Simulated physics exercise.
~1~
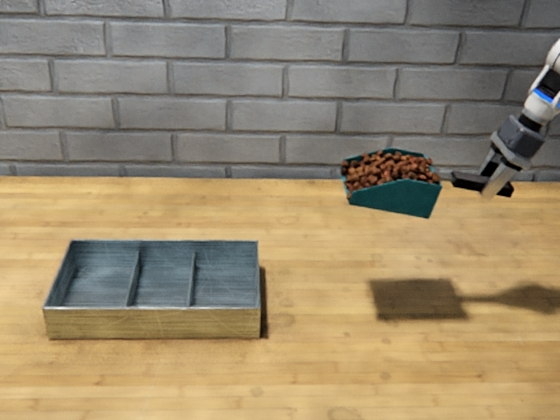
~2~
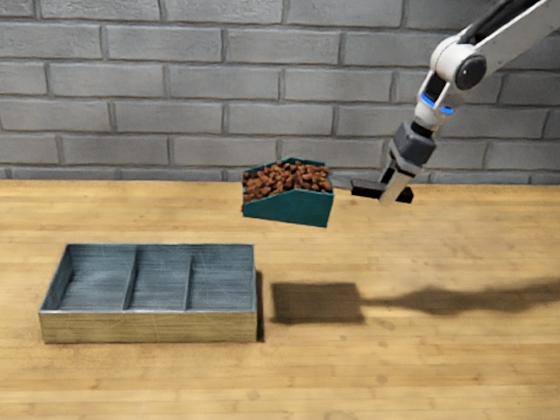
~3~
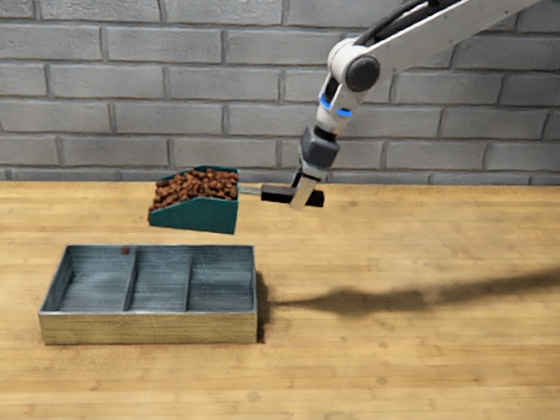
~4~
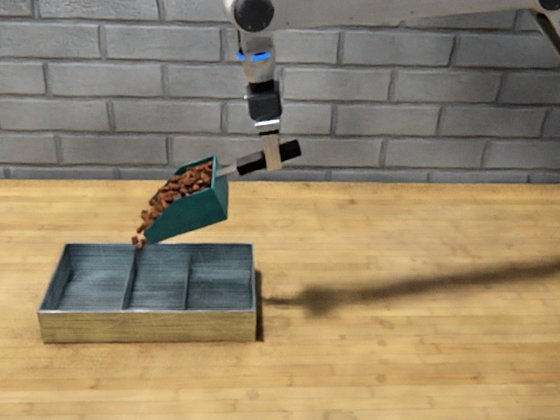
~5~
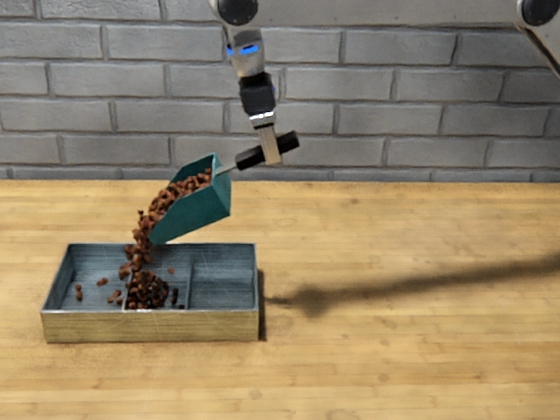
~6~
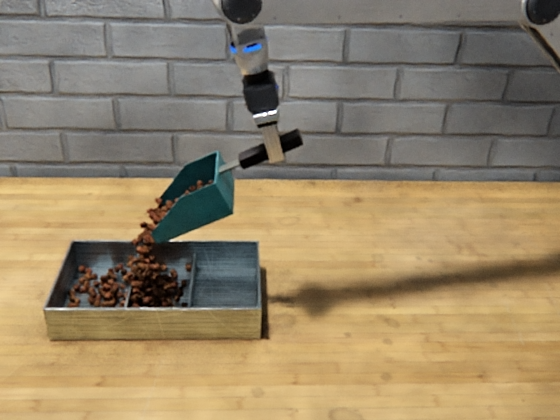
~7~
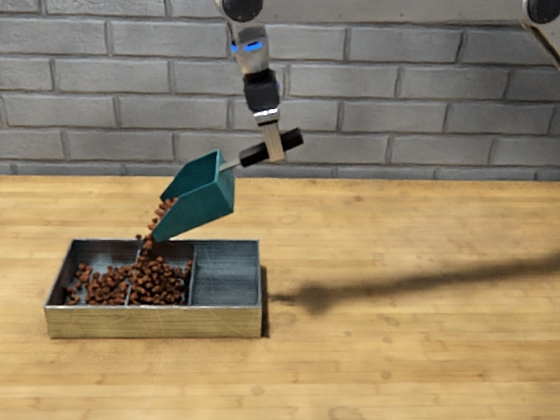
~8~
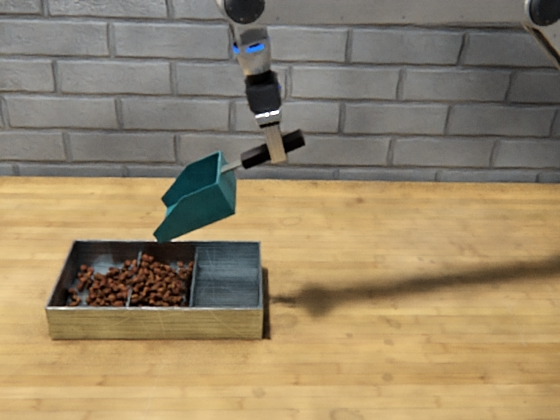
On a wooden tabletop before a grey brick wall, a robot arm carries a teal scoop of brown pellets left over a divided box, then tips it, pouring them out until the scoop is empty and the pellets lie heaped in the middle and left compartments, the right one bare.
